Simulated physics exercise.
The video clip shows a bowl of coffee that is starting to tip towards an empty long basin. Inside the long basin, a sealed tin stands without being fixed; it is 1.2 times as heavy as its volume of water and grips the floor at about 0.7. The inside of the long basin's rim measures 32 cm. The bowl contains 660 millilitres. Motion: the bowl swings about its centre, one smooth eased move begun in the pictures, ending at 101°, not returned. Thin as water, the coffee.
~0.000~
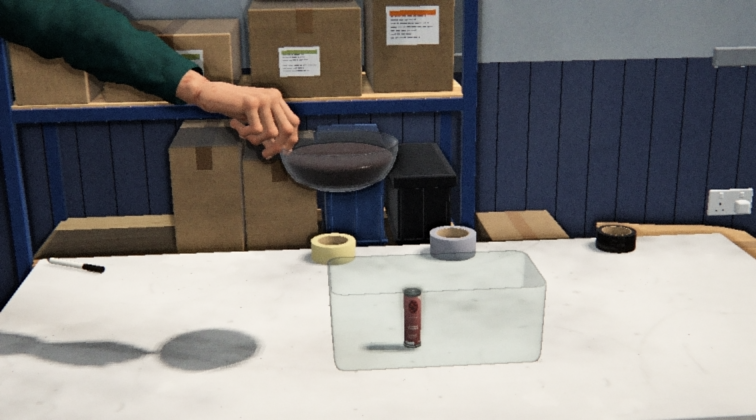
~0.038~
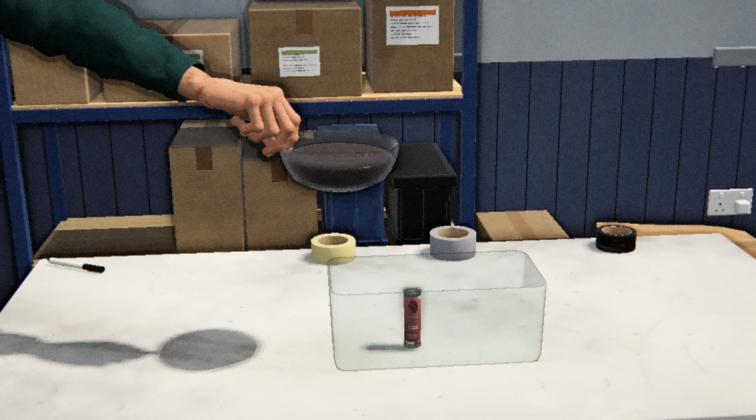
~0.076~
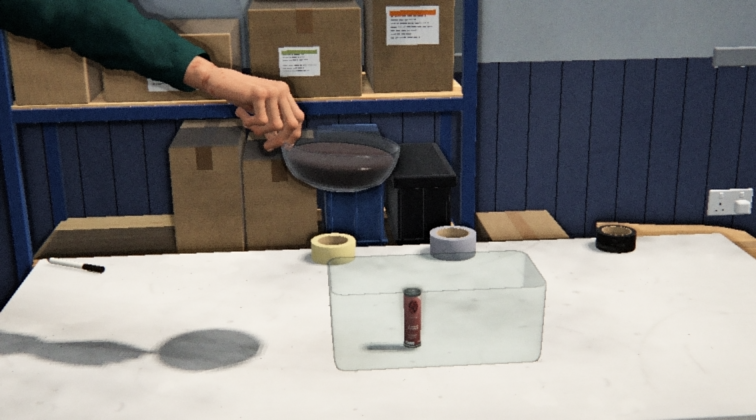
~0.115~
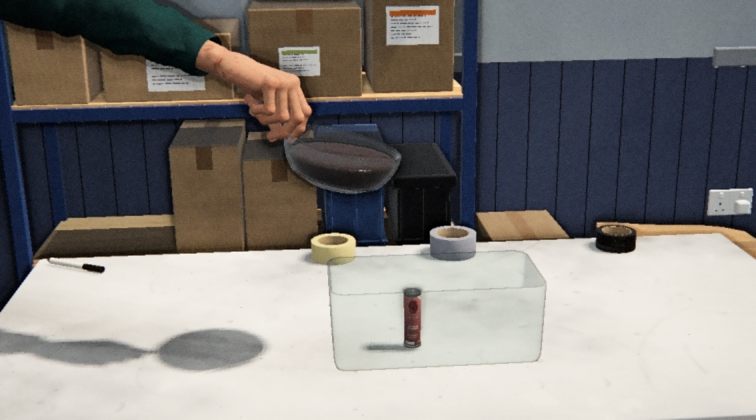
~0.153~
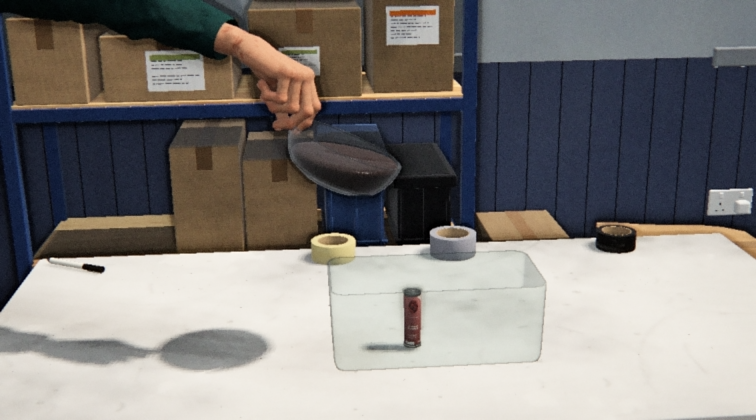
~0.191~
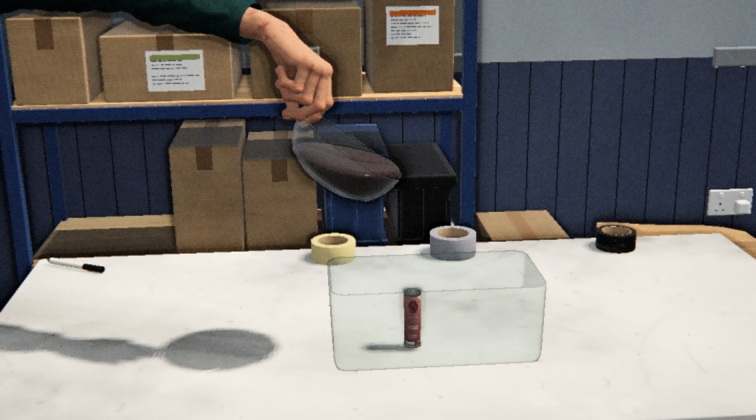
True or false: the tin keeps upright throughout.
True.
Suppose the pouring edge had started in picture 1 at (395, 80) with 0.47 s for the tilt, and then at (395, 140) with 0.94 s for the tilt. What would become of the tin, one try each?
In the first try it comes down; in the second it remains standing.
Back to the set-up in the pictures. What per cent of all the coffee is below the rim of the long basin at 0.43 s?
Around 36 percent.
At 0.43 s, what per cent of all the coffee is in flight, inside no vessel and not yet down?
Estimate: Some 60 % of the total.
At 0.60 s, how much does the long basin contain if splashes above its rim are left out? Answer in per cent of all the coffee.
That comes to about 96 percent.
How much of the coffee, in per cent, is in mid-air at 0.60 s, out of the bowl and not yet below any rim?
Some 4 % is up in the air.
By 0.43 s the tilt is 99° and 4 per cent is still to pour; the tin stands where it began.
By 0.60 s the tilt is 101° and 0 per cent is still to pour; the tin stands where it began.
By 0.77 s the tilt is 101° and 0 per cent is still to pour; the tin stands where it began.
By 0.97 s the tilt is 101° and 0 per cent is still to pour; the tin stands where it began.
At rest the tin stands where it began.
